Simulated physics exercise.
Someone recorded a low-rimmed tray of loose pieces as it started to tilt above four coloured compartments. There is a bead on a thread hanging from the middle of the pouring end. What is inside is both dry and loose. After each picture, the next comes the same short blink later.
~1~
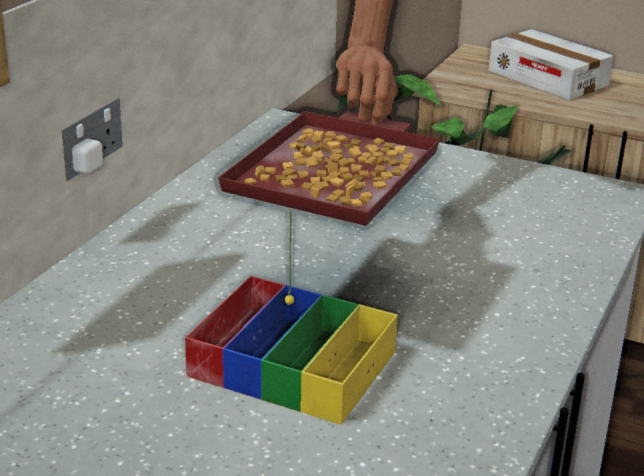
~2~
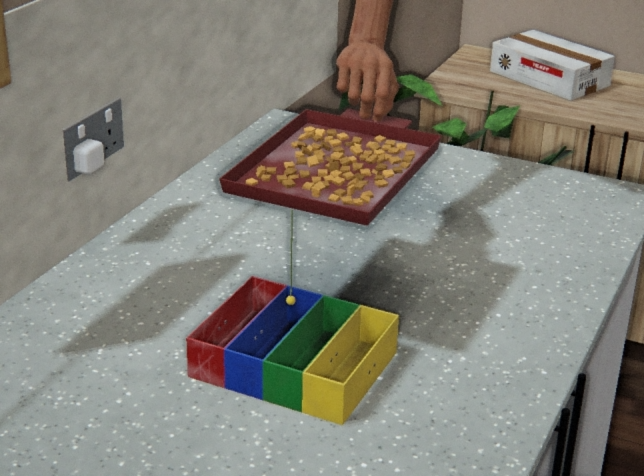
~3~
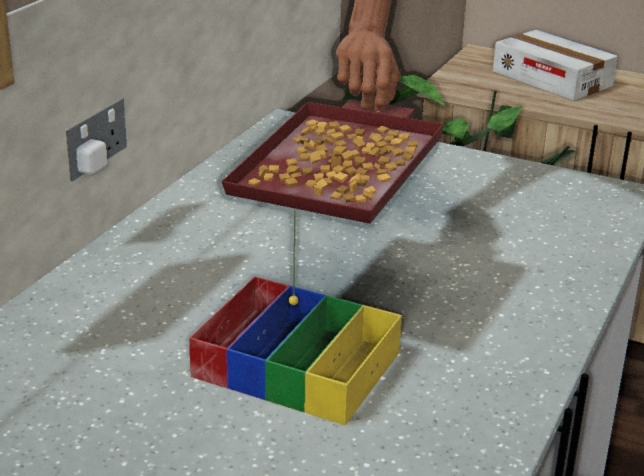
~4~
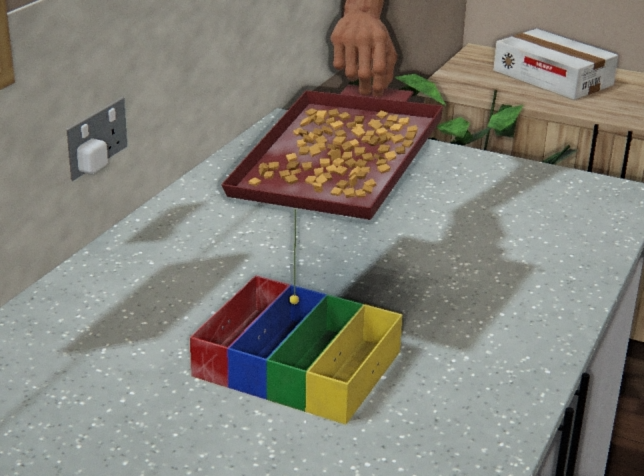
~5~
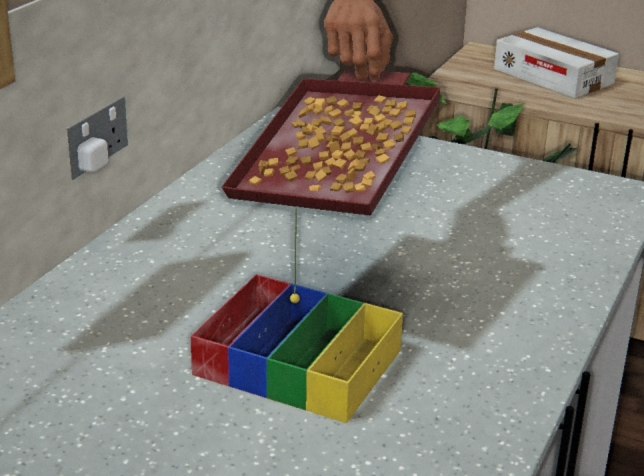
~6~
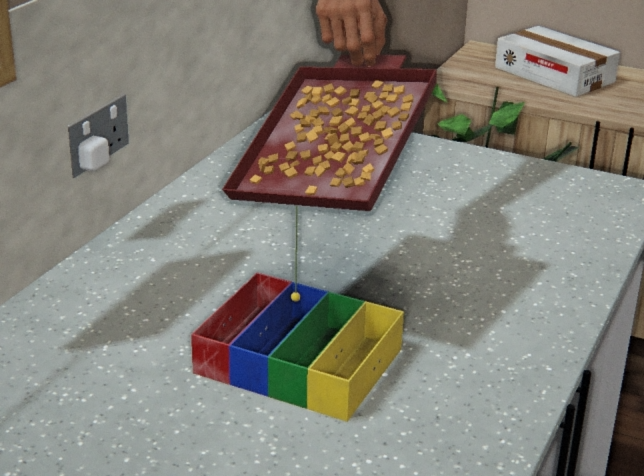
A hand raises the back of a red tray of cereal squares, tilting it above coloured compartments.
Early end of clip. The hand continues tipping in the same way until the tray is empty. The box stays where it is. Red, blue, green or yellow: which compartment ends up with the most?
The red one.
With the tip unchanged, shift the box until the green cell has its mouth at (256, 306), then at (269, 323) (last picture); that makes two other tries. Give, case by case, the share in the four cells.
100 %, 100 %.
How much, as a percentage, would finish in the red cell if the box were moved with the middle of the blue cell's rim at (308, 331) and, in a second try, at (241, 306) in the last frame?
It would be roughly 20 per cent, followed by roughly 30 per cent.
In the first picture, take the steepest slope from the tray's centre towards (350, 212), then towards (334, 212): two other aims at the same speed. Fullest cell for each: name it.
At the first place that yellow cell, at the second that yellow cell.
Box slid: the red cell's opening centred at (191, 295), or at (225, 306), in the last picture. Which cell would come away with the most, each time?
So it's the blue cell for the first shift and the cell in red for the second.
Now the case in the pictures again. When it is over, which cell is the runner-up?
That blue cell.
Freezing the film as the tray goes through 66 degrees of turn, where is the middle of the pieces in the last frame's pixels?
Check around (273, 171) in the last picture.
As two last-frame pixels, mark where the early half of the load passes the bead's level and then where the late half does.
Early-half point (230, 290); late-half point (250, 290).
Shortly afterwards, tray tipped steeply; the whole lot on the tray.
Next, tray tipped past a quarter turn; the bulk on the tray; only a few in the red cell; only a few in the blue cell; a little falling or outside the box.
Some moments later, tray tipped past a quarter turn; near half in the red cell; near a quarter in the blue cell; only a few in the green cell; near a third falling or outside the box.
In the end, tray tipped past a quarter turn; near half in the red cell; near a quarter in the blue cell; only a few in the green cell; none at all in the yellow cell; near a third outside the box.
